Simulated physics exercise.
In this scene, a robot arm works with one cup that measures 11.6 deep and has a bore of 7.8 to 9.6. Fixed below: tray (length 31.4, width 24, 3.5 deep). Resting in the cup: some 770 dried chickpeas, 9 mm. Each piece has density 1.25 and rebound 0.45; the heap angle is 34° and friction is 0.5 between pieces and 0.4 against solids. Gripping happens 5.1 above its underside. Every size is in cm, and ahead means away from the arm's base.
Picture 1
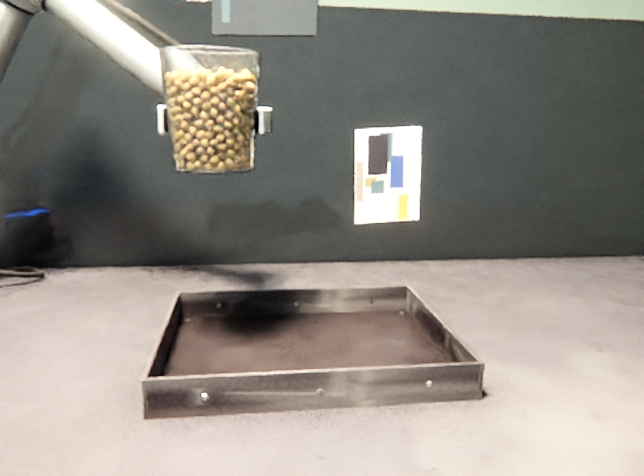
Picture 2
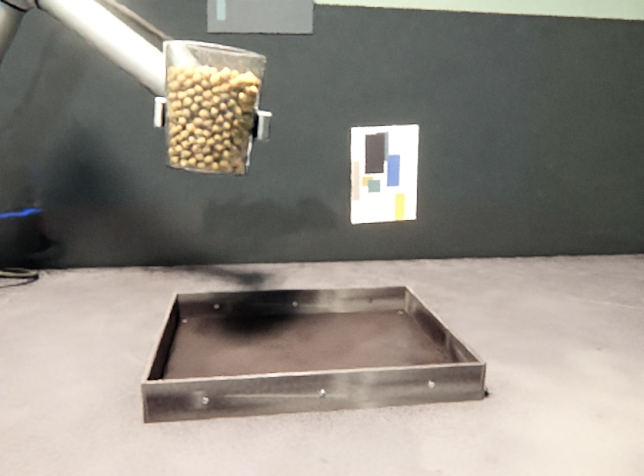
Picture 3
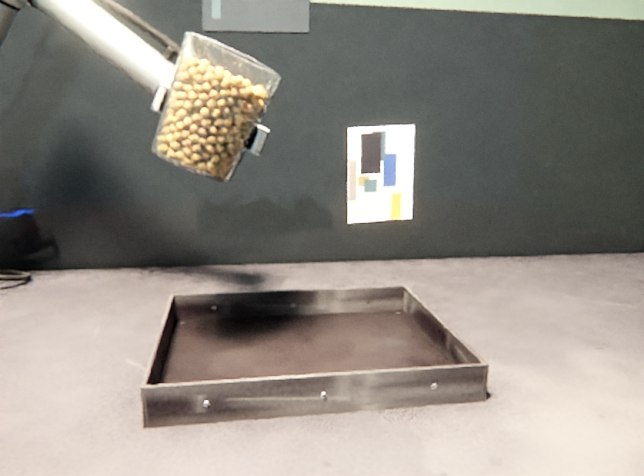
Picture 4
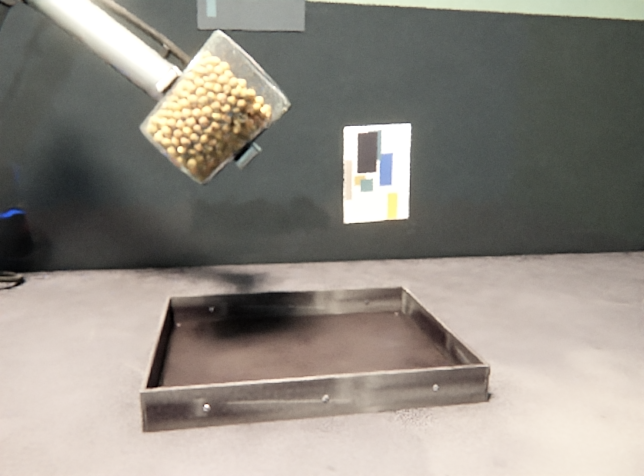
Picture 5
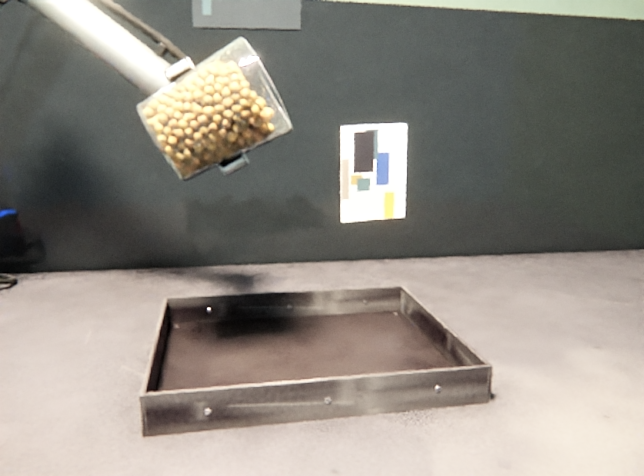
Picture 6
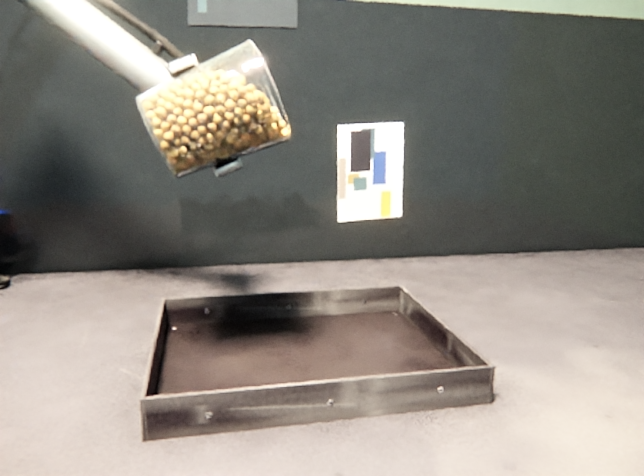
Above a dark empty tray, a robot arm tilts a clear cup of chickpeas rightward.
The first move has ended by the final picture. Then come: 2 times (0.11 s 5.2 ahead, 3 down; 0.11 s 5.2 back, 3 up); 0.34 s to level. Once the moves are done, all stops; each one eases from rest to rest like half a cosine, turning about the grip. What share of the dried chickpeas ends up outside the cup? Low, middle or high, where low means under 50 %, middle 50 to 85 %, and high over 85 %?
Low, under 50 %.
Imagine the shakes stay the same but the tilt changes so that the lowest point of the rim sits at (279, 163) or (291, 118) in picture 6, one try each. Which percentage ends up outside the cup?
About 75 and 20 %.
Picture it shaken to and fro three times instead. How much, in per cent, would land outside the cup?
Probably about 45 in a hundred.
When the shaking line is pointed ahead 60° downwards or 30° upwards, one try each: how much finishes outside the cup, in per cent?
Result: Approx. 20 % and 85 %, one try each.
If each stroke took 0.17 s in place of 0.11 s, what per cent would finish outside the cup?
That change gives some 20 percent.
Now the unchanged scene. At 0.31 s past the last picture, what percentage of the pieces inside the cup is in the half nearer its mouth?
40 %.
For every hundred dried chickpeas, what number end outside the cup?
Some 35 in a hundred.
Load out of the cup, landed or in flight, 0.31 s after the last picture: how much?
20 %.
Then, 0.31 s on, tilted 67° forward, highest piece 28 above the table; 624 in the cup, 11 in the tray, 2 on the table or floor, 131 in flight or on a rim.
Then, 0.62 s on, tilted 29° forward, highest piece 30 above the table; 488 in the cup, 165 in the tray, 58 on the table or floor, 57 in flight or on a rim.
Then, 0.98 s on, level, highest piece 30 above the table; 488 in the cup, 212 in the tray, 68 on the table or floor.
Then, 2.03 s on, level, highest piece 30 above the table; 488 in the cup, 212 in the tray, 68 on the table or floor.
In the end, 488 in the cup, 212 in the tray, 68 on the table or floor. That is 36 % outside the cup.
